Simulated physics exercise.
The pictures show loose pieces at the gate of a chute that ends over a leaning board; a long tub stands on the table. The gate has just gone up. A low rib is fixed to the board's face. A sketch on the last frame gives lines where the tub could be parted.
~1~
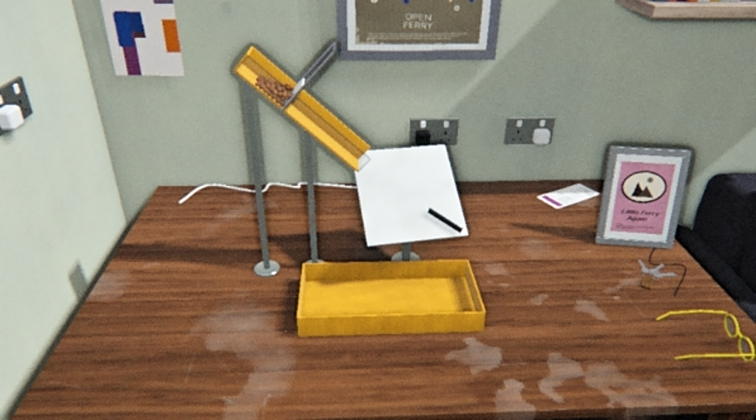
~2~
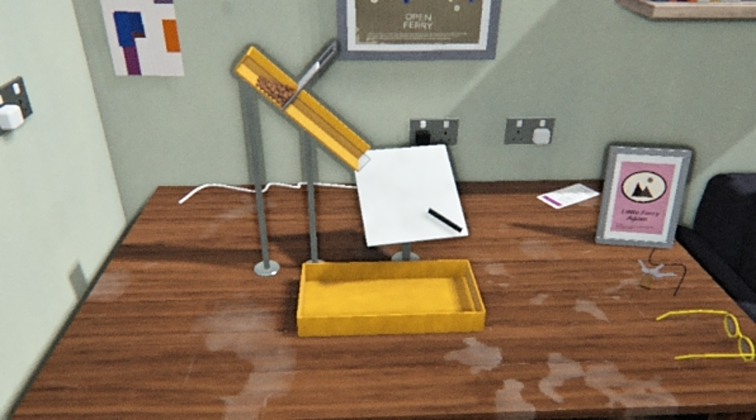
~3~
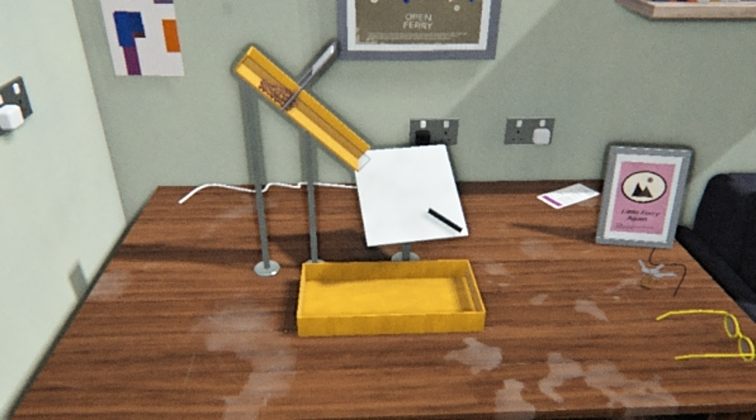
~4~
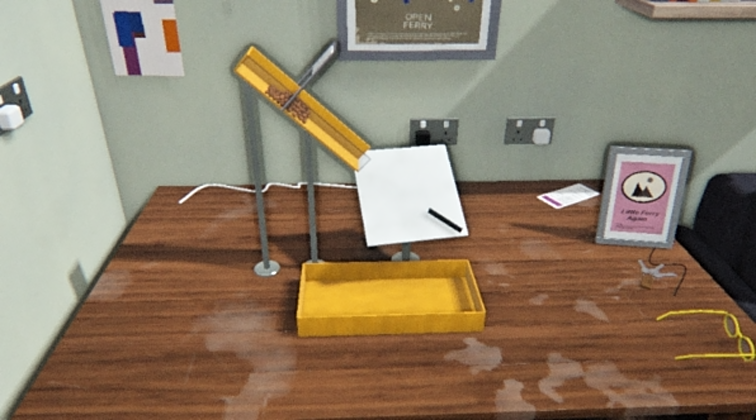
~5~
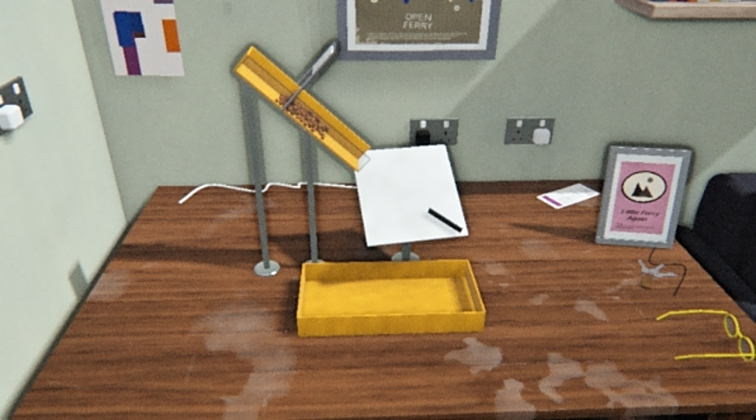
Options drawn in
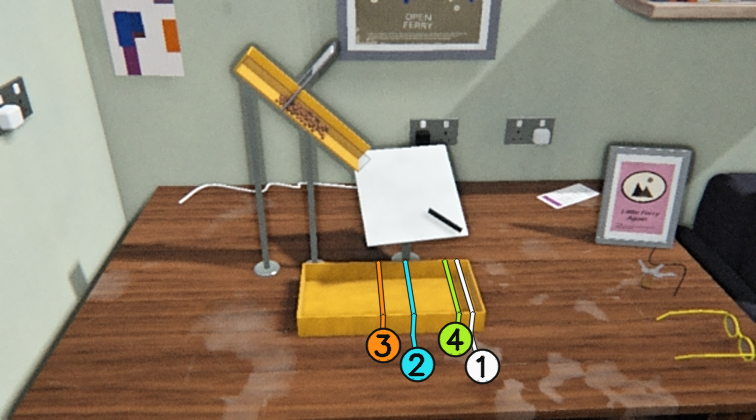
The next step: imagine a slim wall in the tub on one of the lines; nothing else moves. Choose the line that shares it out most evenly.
Best: 4.
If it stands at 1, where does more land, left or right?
Left.
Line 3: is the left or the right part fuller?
More lands on the right.
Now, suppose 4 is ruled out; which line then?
Here it is line 1.
On the marked copy, line 1 crosses the front rim at (472, 313); line 2 crosses the front rim at (413, 314); line 3 crosses the front rim at (383, 315); line 4 crosses the front rim at (458, 313).
With 1, of what is caught, most on the left of the divider, about a quarter on the right.
With 2, of what is caught, a stray few on the left of the divider, nearly all on the right.
With 3, of what is caught, none on the left of the divider, all on the right.
With 4, of what is caught, about half on the left of the divider, about half on the right.
